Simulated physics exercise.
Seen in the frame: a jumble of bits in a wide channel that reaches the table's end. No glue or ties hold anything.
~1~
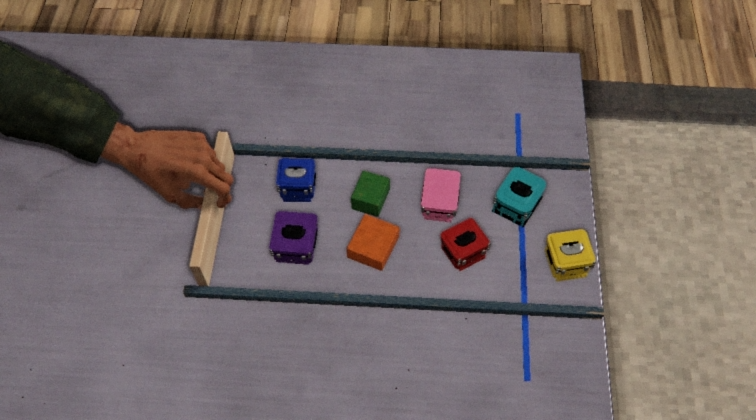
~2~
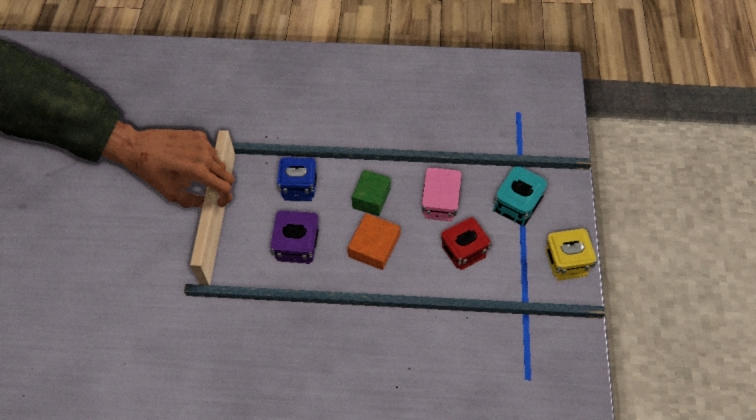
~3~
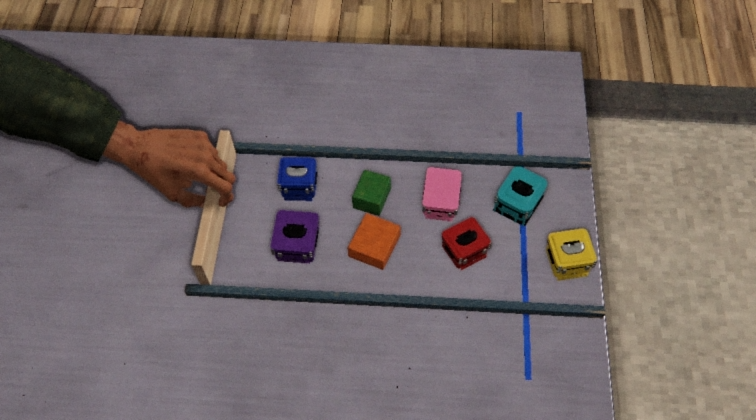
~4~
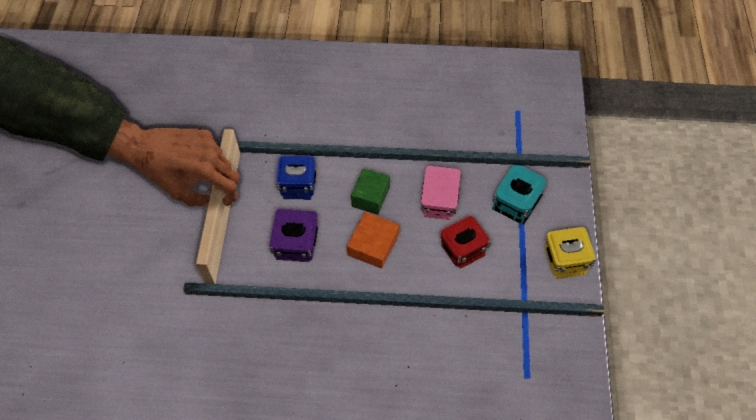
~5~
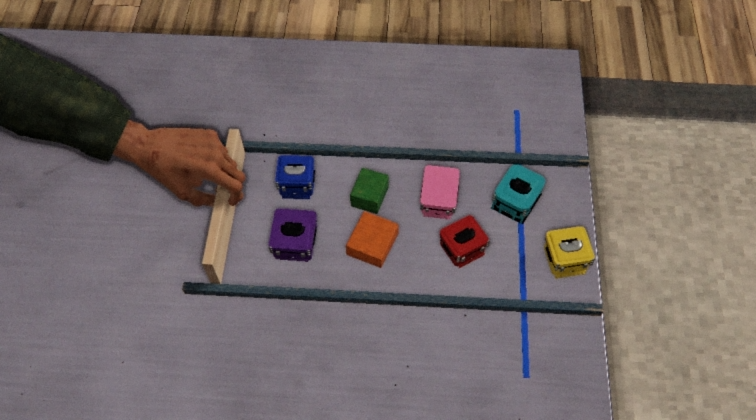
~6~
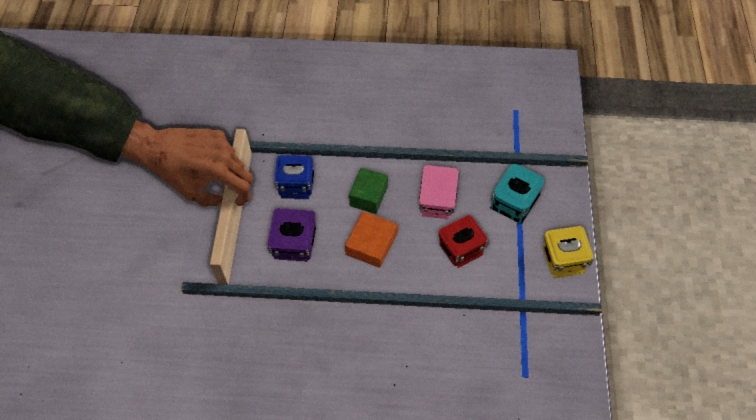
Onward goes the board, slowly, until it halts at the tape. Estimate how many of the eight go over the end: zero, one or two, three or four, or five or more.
My estimate: Three or four.
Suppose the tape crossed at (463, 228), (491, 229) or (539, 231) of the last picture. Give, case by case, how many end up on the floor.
Tallies in the order given: 1, 2, 5.
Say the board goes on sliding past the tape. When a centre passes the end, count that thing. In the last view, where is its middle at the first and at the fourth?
The middle is at about (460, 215), later at about (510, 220).
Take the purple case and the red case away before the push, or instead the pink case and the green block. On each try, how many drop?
2, then 2.
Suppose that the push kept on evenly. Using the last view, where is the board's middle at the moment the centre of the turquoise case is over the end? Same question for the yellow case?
Near (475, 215), then near (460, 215).
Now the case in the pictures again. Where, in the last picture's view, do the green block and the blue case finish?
The green block comes to rest at (571, 202), and the blue case comes to rest at (538, 189).
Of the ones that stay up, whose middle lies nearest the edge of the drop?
It's the orange block.
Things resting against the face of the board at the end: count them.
It ends up touching 2.
Early on, none off yet; yellow case at rest near (566, 252); turquoise case at rest near (517, 193); red case at rest near (462, 242).
A while later, none off yet; yellow case at rest near (566, 252); turquoise case moving near (528, 193); red case travelled about its own width near (504, 249).
Further along, none off yet; yellow case leaning well over near (623, 266); turquoise case travelled well along near (598, 192); red case travelled well along near (581, 254).
Finally, the number that fall off is three or four; lost, pink case, red case, turquoise case and yellow case.
